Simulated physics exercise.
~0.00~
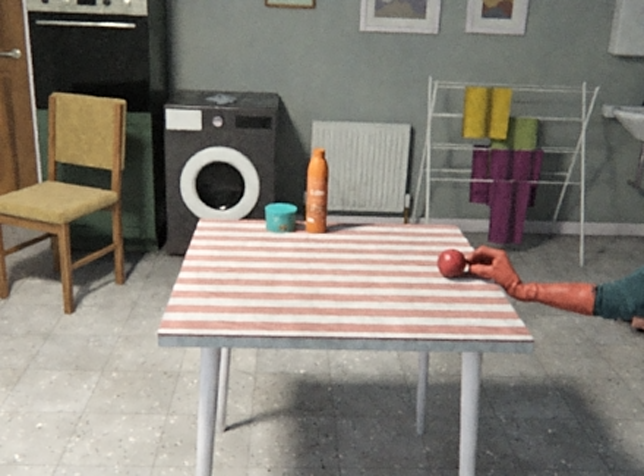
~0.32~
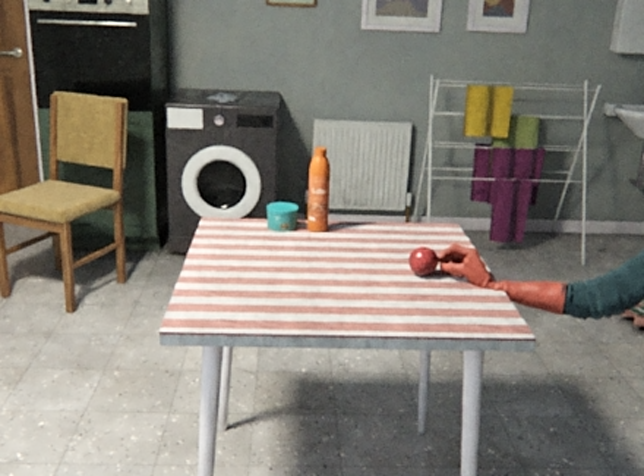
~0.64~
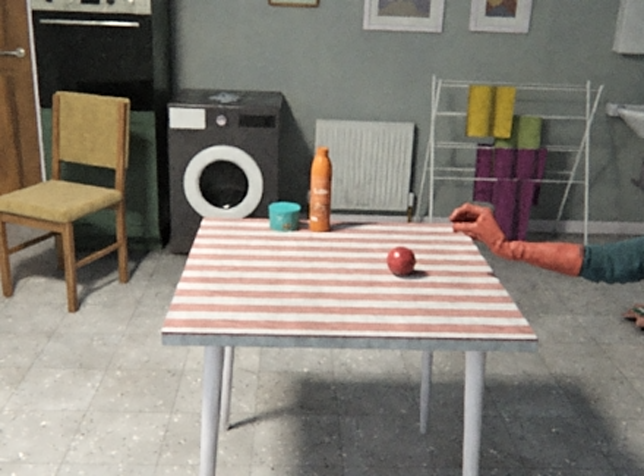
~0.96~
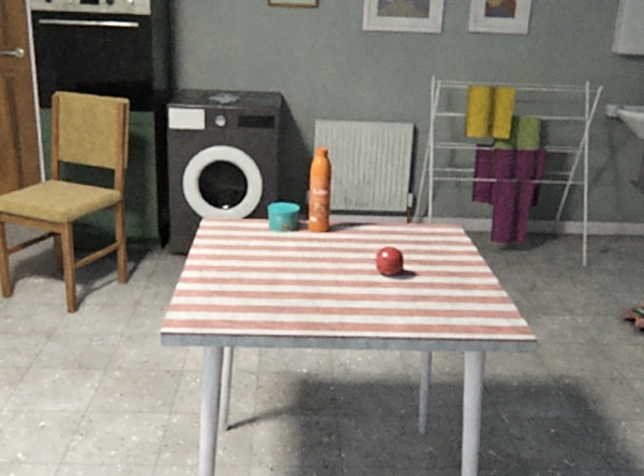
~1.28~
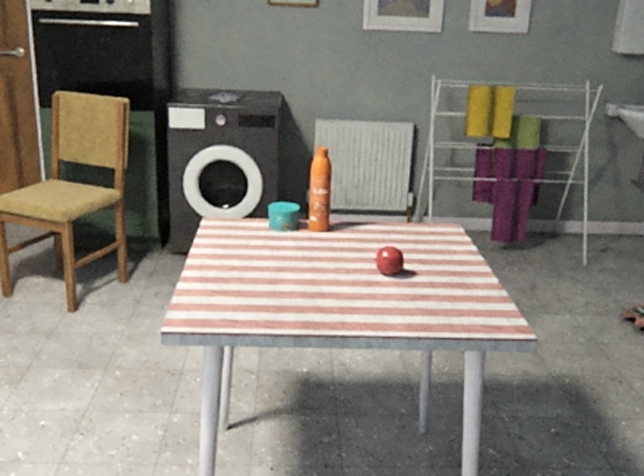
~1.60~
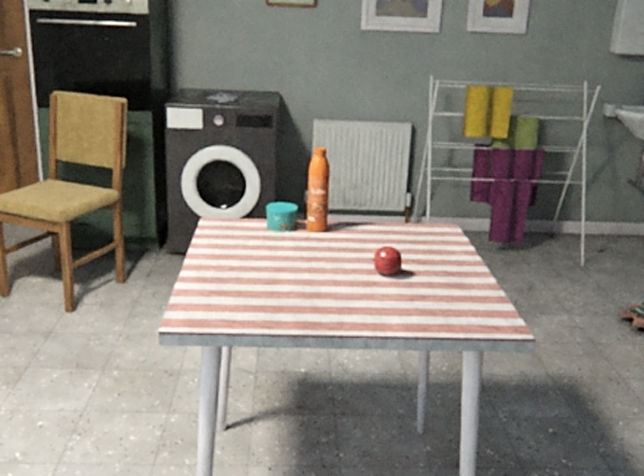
In a kitchen, a hand pushes a red apple left, and it stops on the table.
